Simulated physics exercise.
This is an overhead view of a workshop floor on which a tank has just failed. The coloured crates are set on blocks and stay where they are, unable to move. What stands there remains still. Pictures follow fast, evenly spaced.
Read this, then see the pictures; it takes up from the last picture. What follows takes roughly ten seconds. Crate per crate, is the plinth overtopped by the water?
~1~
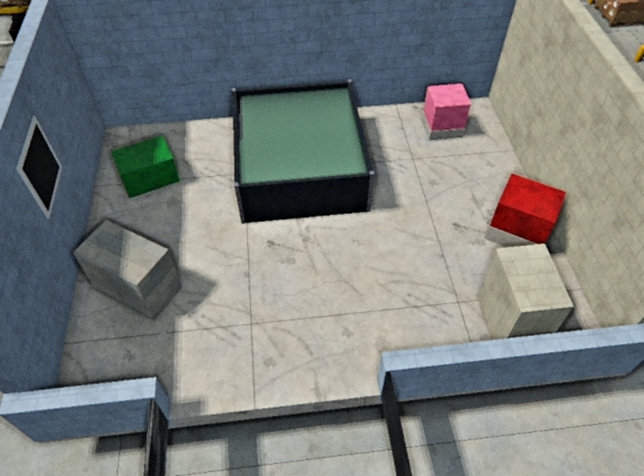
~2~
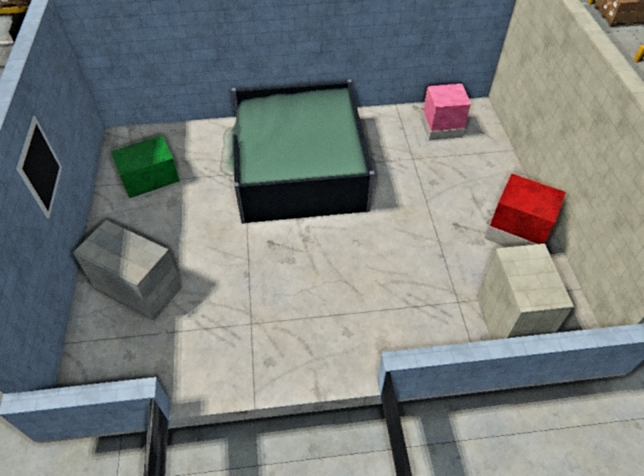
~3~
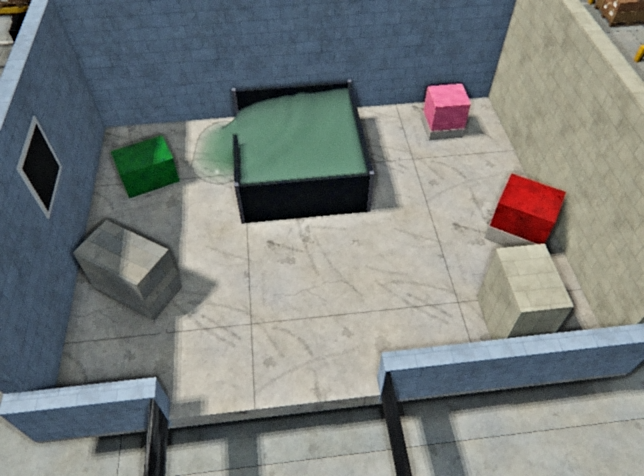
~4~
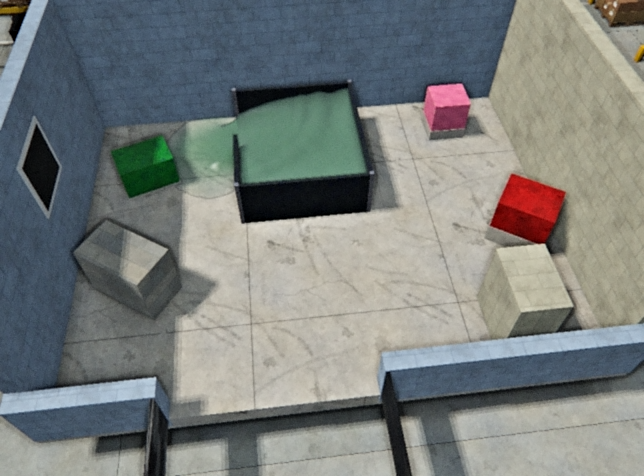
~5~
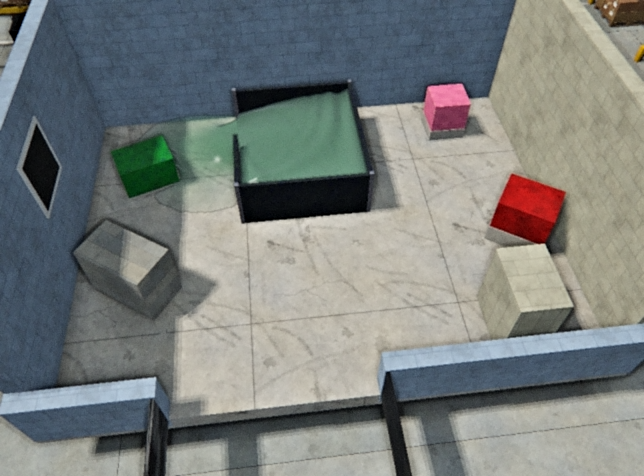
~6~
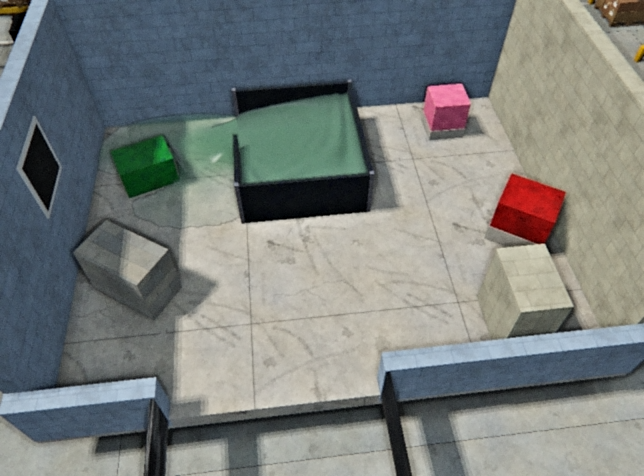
Red crate - not overtopped, pink crate - not overtopped, green crate - overtopped.
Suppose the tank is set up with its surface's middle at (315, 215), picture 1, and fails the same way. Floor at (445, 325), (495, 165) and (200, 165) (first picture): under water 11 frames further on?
As listed: Free of water, free of water, wet.
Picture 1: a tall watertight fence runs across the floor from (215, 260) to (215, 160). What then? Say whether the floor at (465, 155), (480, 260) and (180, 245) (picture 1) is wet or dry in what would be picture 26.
In that order: Not flooded, free of water, covered.
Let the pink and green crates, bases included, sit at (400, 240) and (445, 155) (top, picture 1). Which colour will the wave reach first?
My guess is the pink crate.
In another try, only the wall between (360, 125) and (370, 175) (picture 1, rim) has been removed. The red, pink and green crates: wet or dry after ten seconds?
In my view the red crate gets reached; as for the pink crate, it gets reached; the green crate gets reached.
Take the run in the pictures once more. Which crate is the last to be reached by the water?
Last is the red-painted one.
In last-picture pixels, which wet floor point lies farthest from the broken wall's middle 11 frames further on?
(60, 374).
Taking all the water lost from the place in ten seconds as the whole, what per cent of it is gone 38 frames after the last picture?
About 35 per cent.
A moment on, water covers 20 % of the floor; the red crate not reached, the pink crate not reached, the green crate water round its plinth.
Next, water covers 30 % of the floor; the red crate not reached, the pink crate not reached, the green crate water round its plinth.
Then, water covers 45 % of the floor; the red crate not reached, the pink crate not reached, the green crate water round its plinth.
Later, water covers 75 % of the floor; the red crate water round its plinth, the pink crate water round its plinth, the green crate water round its plinth.
In the end, water covers 100 % of the floor; the red crate stayed above the water, the pink crate stayed above the water, the green crate was topped.
